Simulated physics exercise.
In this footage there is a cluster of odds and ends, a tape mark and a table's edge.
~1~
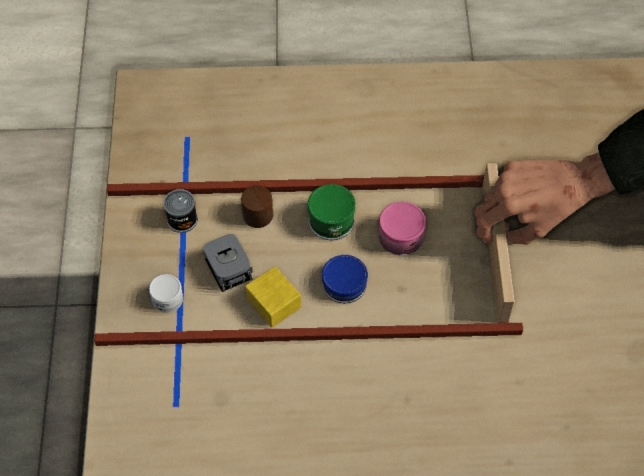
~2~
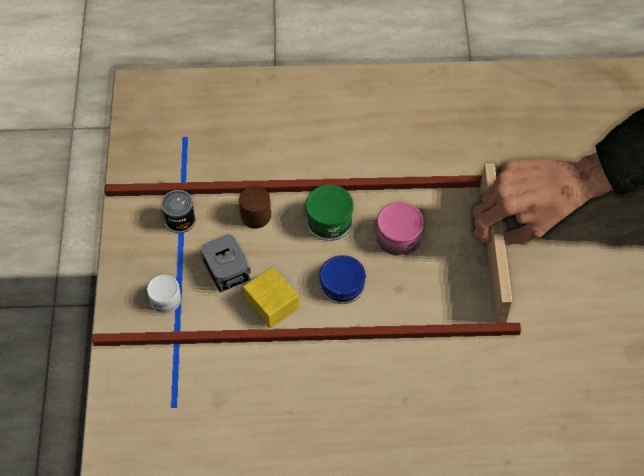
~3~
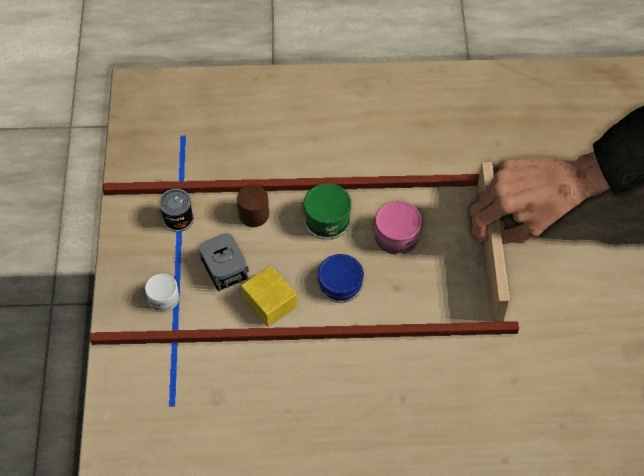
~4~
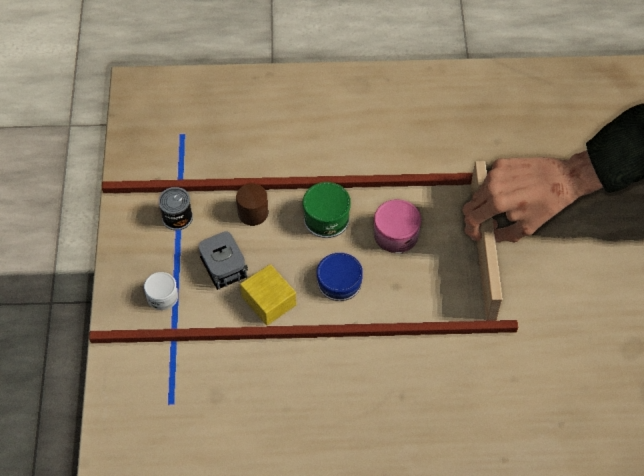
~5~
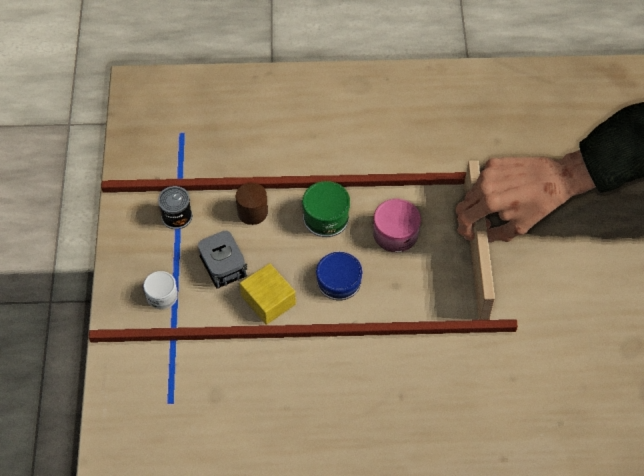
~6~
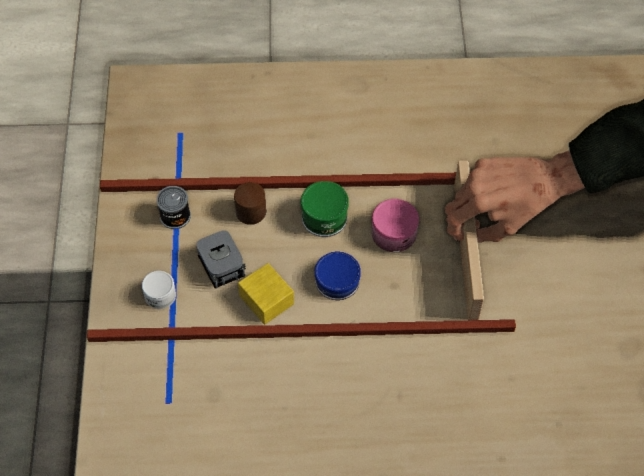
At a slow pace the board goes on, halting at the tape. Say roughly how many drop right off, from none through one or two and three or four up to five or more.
Most likely a single one or a pair will drop off.
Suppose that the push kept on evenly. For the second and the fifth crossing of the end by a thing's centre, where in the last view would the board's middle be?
Earlier crossing: About (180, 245); later crossing: About (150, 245).
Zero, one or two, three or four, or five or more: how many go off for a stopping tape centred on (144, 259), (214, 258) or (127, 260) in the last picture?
Taking the tapes one after another, the count is five or more, then not one, then five or more.
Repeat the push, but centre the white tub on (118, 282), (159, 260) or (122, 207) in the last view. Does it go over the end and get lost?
Taking the spots in order, it plunges, plunges, and plunges.
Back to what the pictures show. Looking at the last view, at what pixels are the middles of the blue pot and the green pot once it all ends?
Blue pot at (151, 284), green pot at (153, 202).
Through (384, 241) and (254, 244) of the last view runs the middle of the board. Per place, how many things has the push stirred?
The first number is 2, the next one 8.
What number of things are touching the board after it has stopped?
In total, 3.
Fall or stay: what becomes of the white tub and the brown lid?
The white tub comes down, the brown lid survives.
Soon after, none off yet; white tub at rest near (159, 290); black tin at rest near (174, 208); grey case at rest near (221, 259).
After that, none off yet; white tub at rest near (159, 290); black tin moving near (169, 208); grey case displaced a little near (201, 254).
In the end, the number that fall off is one or two; gone, black tin and white tub.
